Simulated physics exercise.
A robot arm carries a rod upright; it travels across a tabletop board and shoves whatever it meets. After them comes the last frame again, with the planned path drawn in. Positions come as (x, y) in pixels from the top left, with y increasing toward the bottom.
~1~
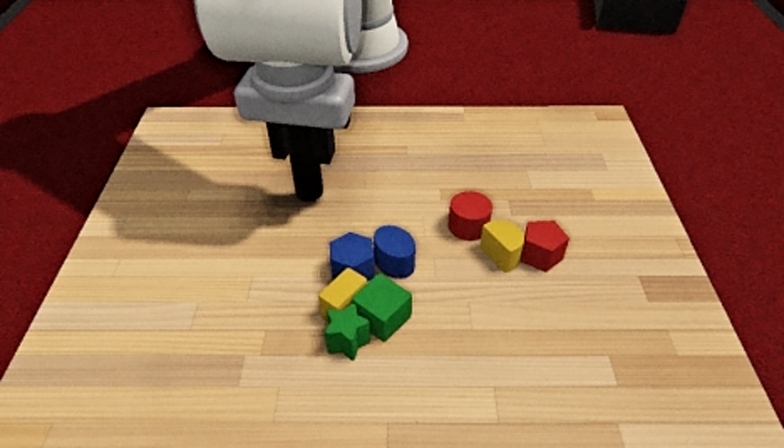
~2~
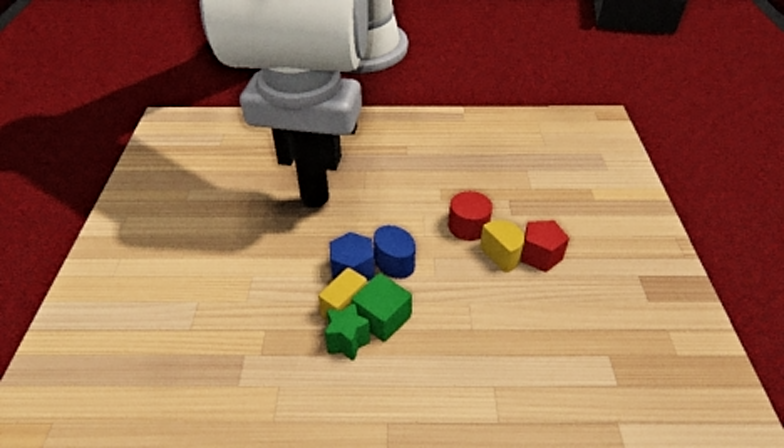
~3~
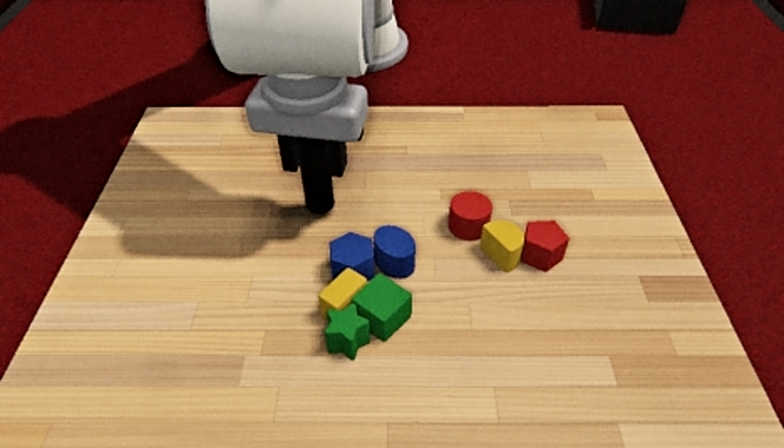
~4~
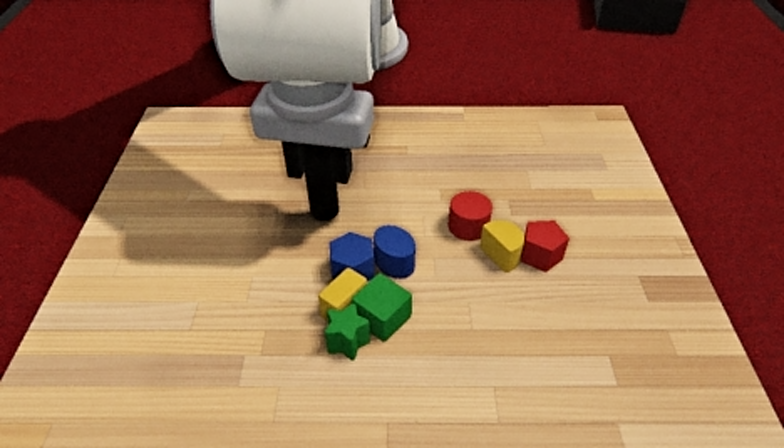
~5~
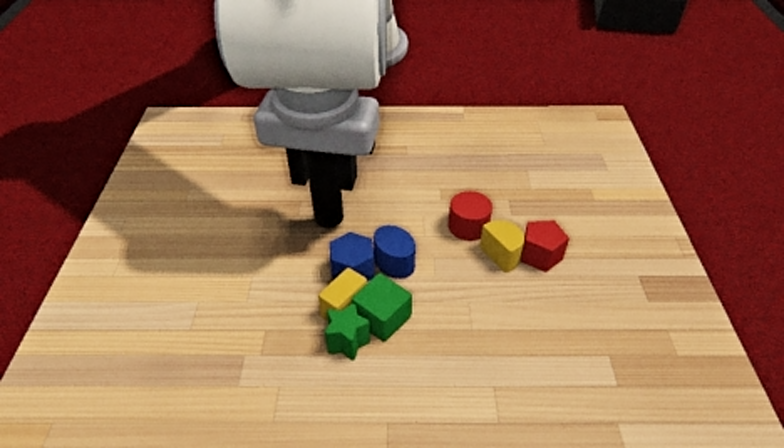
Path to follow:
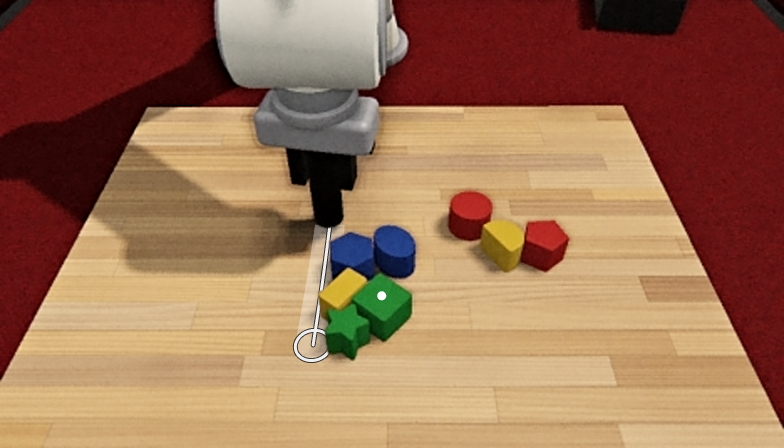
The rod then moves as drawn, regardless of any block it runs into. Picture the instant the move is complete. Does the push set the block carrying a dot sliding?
Yes - that is the case.
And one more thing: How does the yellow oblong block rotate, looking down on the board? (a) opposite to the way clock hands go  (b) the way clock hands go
My answer is option a.
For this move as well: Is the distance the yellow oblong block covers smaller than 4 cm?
Final answer: Yes.
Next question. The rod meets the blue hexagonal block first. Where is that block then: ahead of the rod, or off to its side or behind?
I think it loses its spot in front.
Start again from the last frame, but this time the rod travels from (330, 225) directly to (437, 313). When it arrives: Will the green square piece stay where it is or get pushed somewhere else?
The block in question is displaced by the end.
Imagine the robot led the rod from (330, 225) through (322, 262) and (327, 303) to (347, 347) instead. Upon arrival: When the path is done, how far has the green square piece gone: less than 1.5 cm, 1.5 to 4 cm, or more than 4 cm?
Middling, 1.5 to 4 cm.
Path on the board, straight from (330, 225) to (313, 345); the dot is on the green square piece.
The first path, step by step. One third of the way, rod (324, 254); blue hexagonal block (355, 252), turned 20° anticlockwise.
Two thirds of the way, rod (319, 293); yellow oblong block (346, 293), turned 25° clockwise; blue hexagonal block (360, 258), turned 45° anticlockwise; green square piece (390, 305), turned 15° anticlockwise.
At the end, rod (312, 338); yellow oblong block (348, 304), turned 25° anticlockwise; green star block (358, 336); blue hexagonal block (360, 258), turned 45° anticlockwise; green square piece (390, 305), turned 15° anticlockwise.
